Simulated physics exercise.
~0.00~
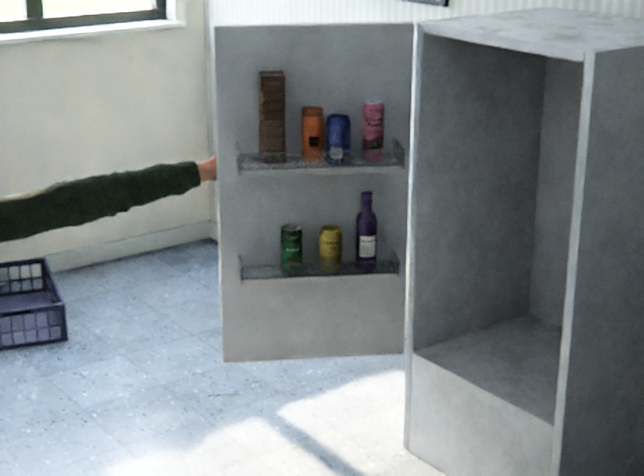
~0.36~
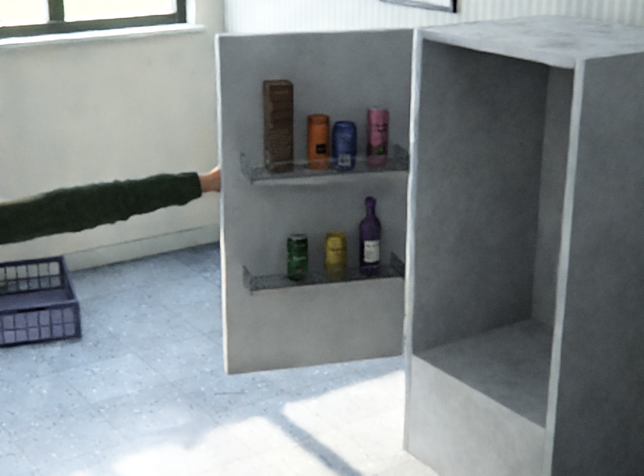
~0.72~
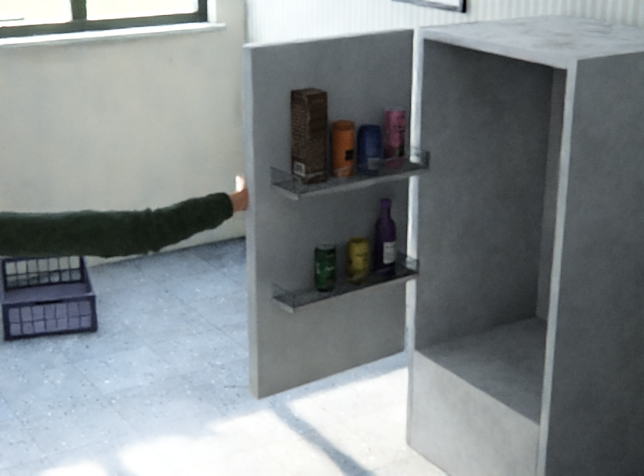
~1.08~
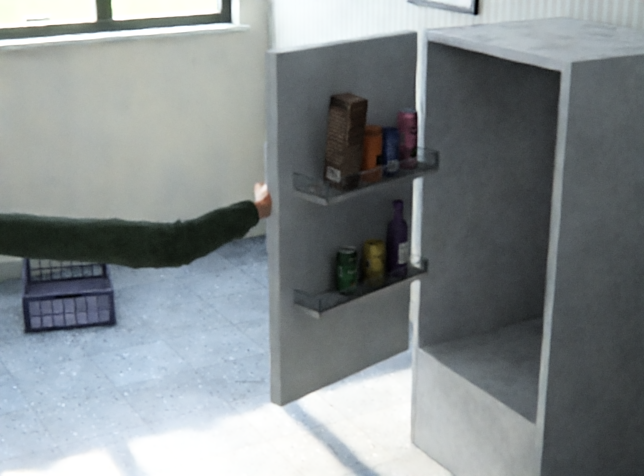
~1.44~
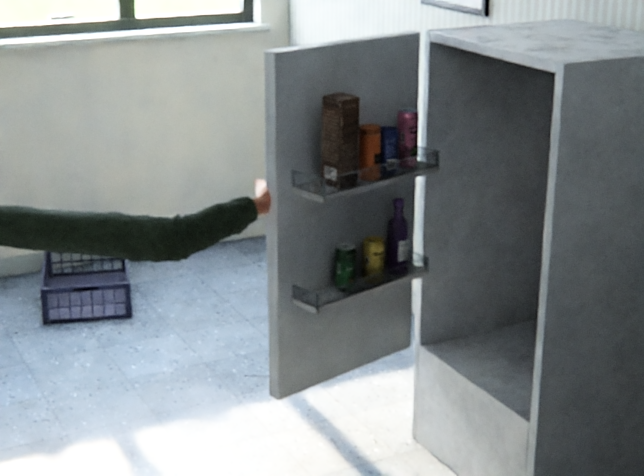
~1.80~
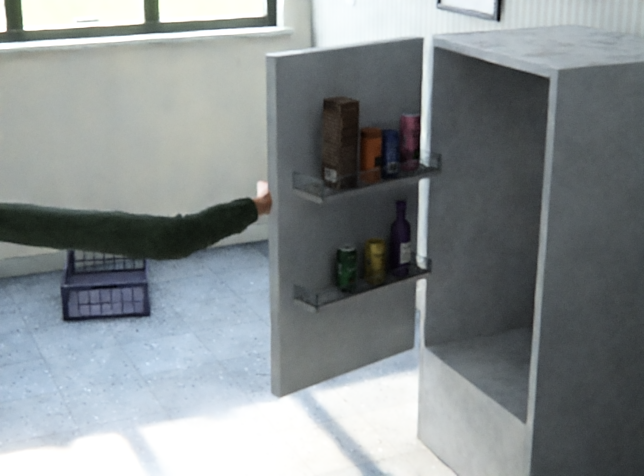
A hand in a dark green sleeve pushed a grey fridge door partway towards shut, then held it still, well short of closing. The brown carton, cans, orange jar and purple bottle rode along on its two racks and were all still standing there at the end.
